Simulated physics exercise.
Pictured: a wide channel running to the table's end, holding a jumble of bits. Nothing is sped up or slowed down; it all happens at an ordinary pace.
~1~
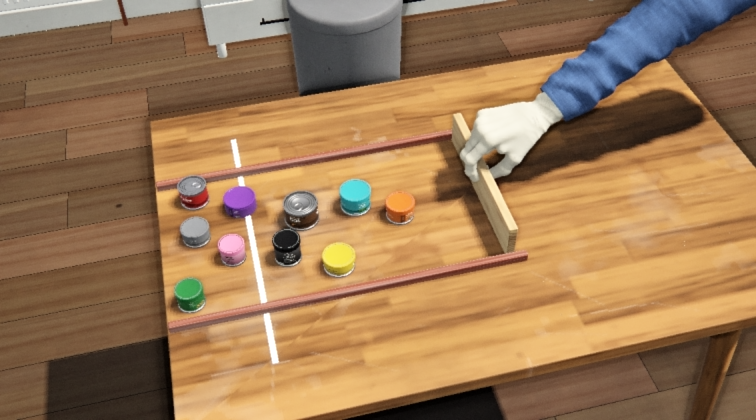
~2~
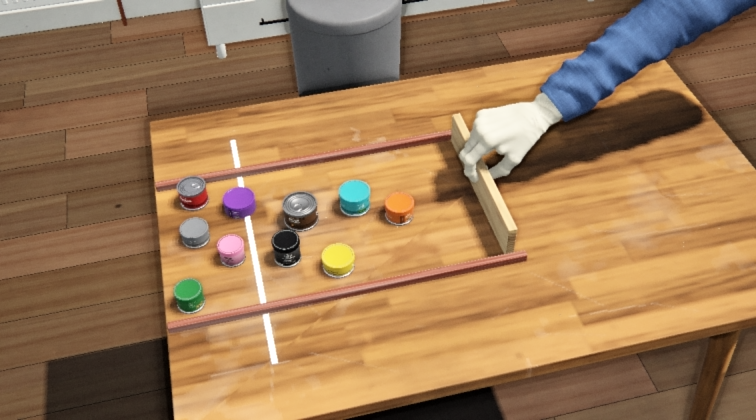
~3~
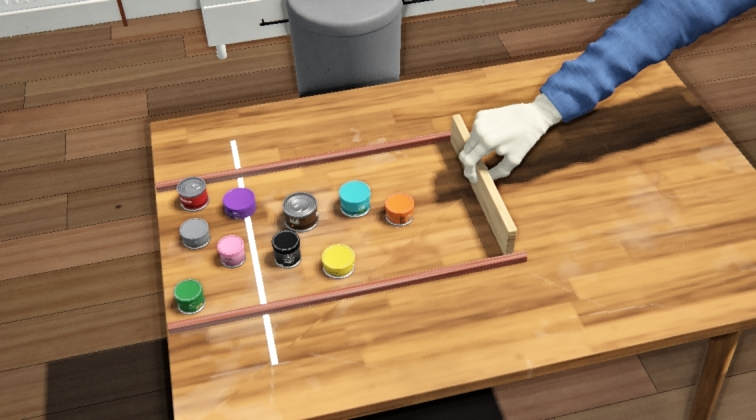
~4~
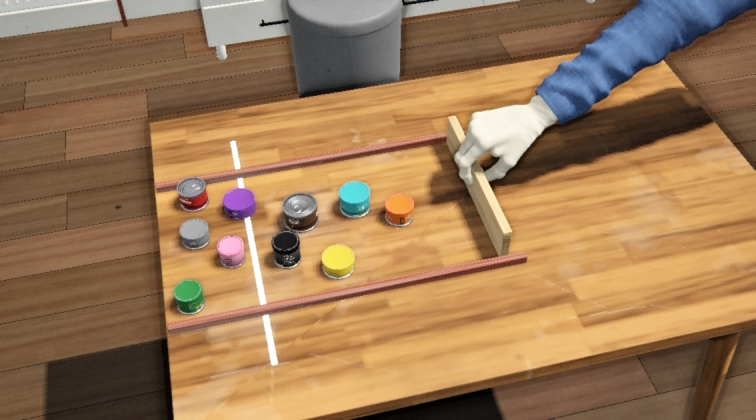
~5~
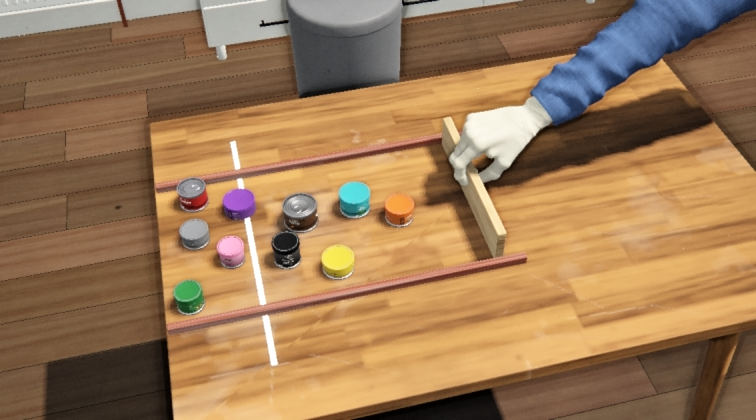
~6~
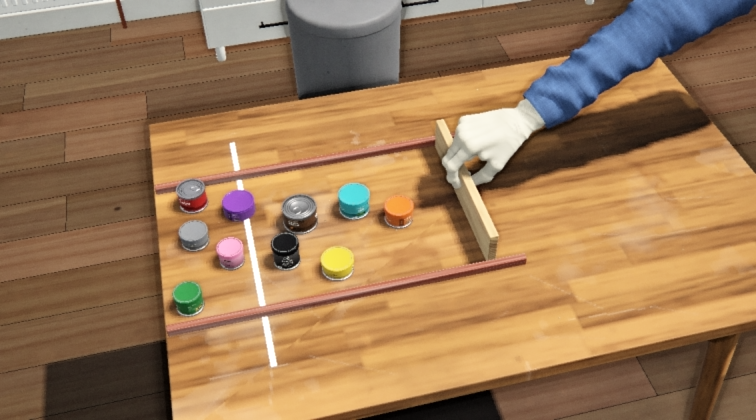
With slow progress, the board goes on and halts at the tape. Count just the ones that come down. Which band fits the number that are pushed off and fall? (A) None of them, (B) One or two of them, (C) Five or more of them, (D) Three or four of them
Answer: A.
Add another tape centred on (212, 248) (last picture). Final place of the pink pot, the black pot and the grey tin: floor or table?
The pink pot? It is safe. The black pot? It is safe. The grey tin? It does not stay.
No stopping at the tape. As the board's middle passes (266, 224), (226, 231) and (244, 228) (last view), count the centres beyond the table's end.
Respectively, 0, 1 and 0.
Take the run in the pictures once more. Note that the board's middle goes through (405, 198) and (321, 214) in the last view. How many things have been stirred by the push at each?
The count is 1 at the first point and 4 at the second.
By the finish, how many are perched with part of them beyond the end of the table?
Answer: 0.
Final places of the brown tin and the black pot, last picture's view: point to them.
The first ends close to (205, 240), the second close to (241, 264).
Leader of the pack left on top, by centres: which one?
It's the grey tin that is foremost.
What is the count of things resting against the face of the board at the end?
It is in contact with 5.
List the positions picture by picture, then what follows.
Green pot (190, 296); grey tin (196, 233); red tin (194, 193); board (482, 181); tape (252, 237), in the first frame.
Grey tin (195, 233); orange tin (399, 209), in the second frame.
Red tin (193, 194); pink pot (232, 252), in the third frame.
Green pot (189, 297); black pot (287, 250), in the fourth frame.
Grey tin (195, 235); brown tin (300, 213), in the fifth frame.
Green pot (189, 299); grey tin (194, 236); red tin (192, 196); board (464, 187); tape (250, 241), in the sixth frame.
Early on, none off yet; green pot at rest near (189, 299); grey tin at rest near (194, 236); red tin at rest near (192, 196).
Finally, the number that fall off is zero.
